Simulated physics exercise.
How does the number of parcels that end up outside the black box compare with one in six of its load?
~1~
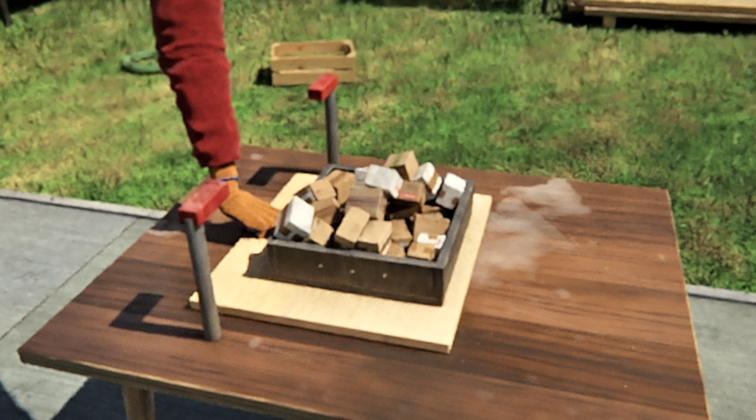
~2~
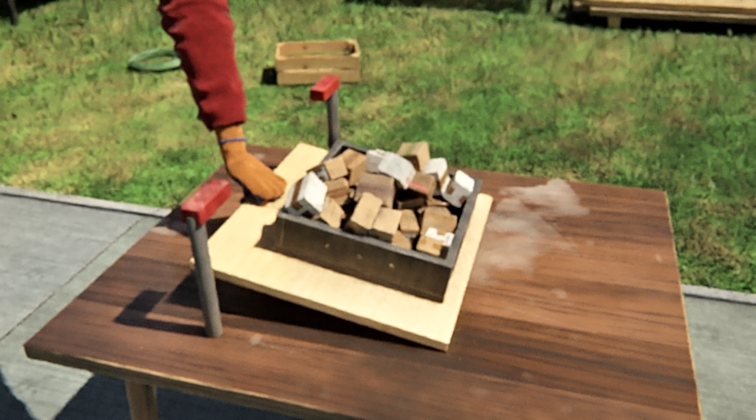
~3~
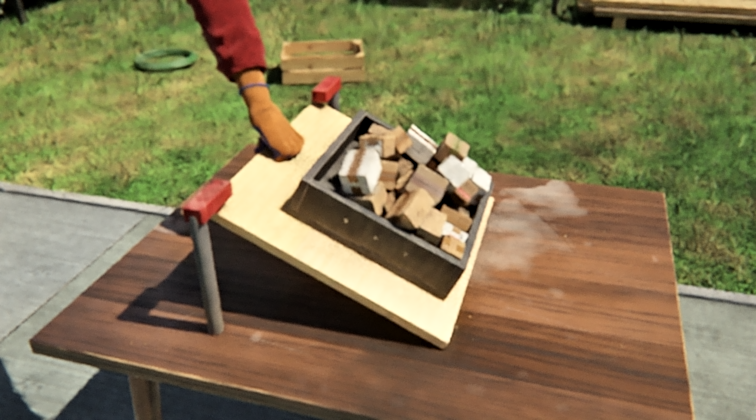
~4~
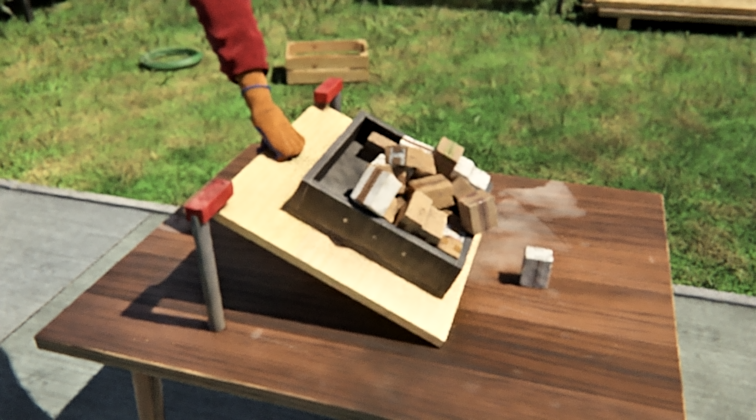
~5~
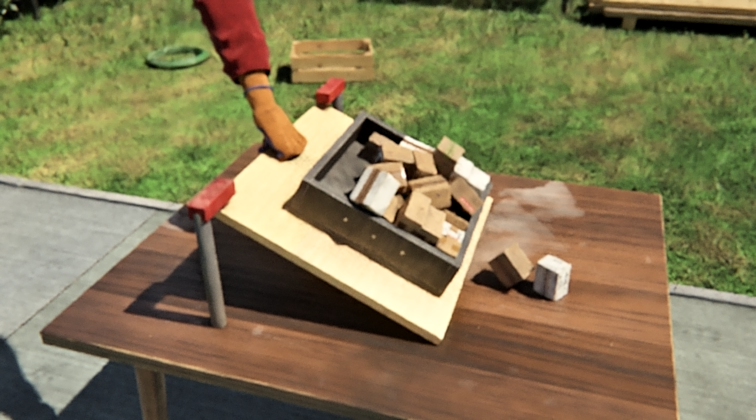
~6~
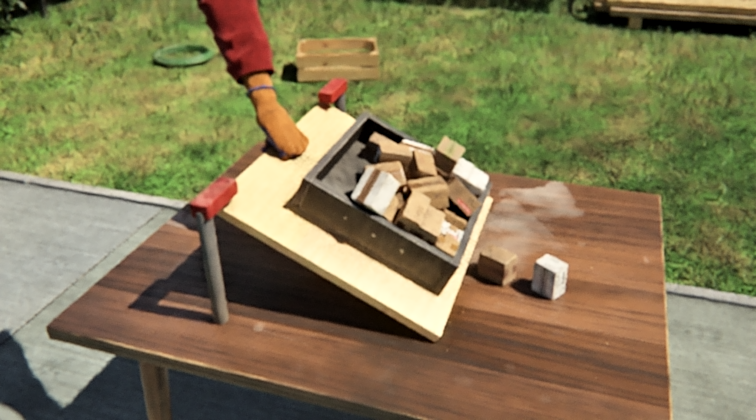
It is fewer than one in six, as only two parcels end up on the table and the rest of the heap stays in the tilted box.
